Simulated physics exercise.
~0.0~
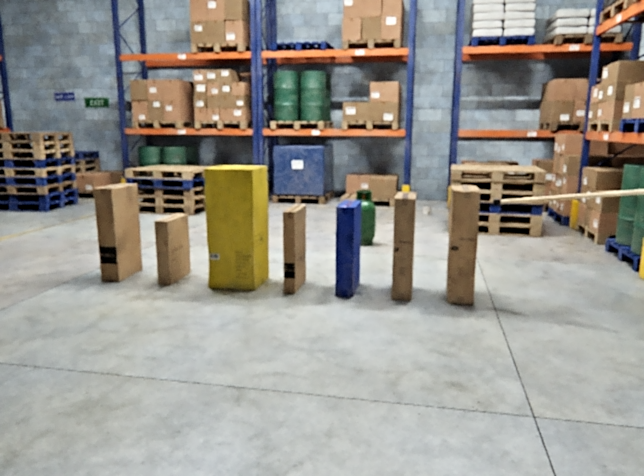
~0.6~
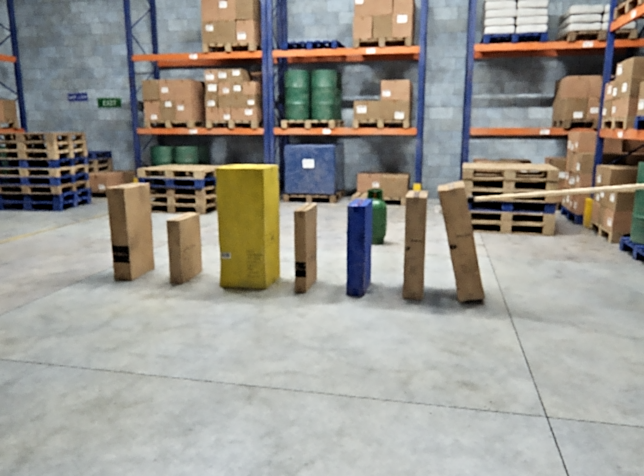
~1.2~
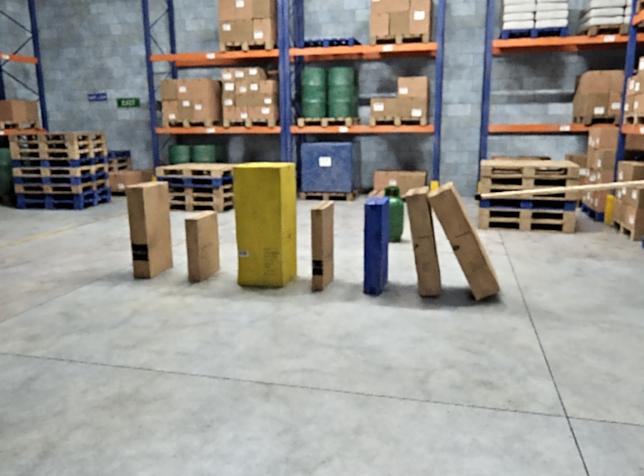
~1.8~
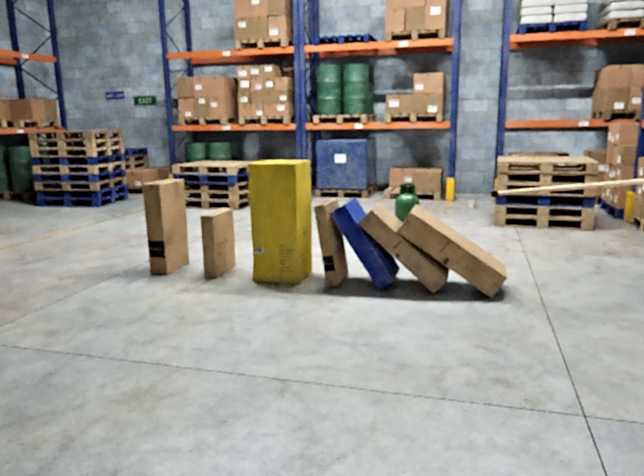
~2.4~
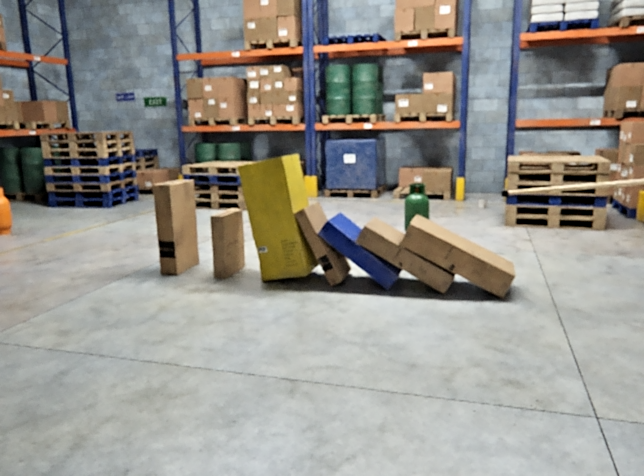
Tall cartons in a warehouse row toppling leftward after a pole tips the rightmost, the big yellow one finally leaning, two still upright.
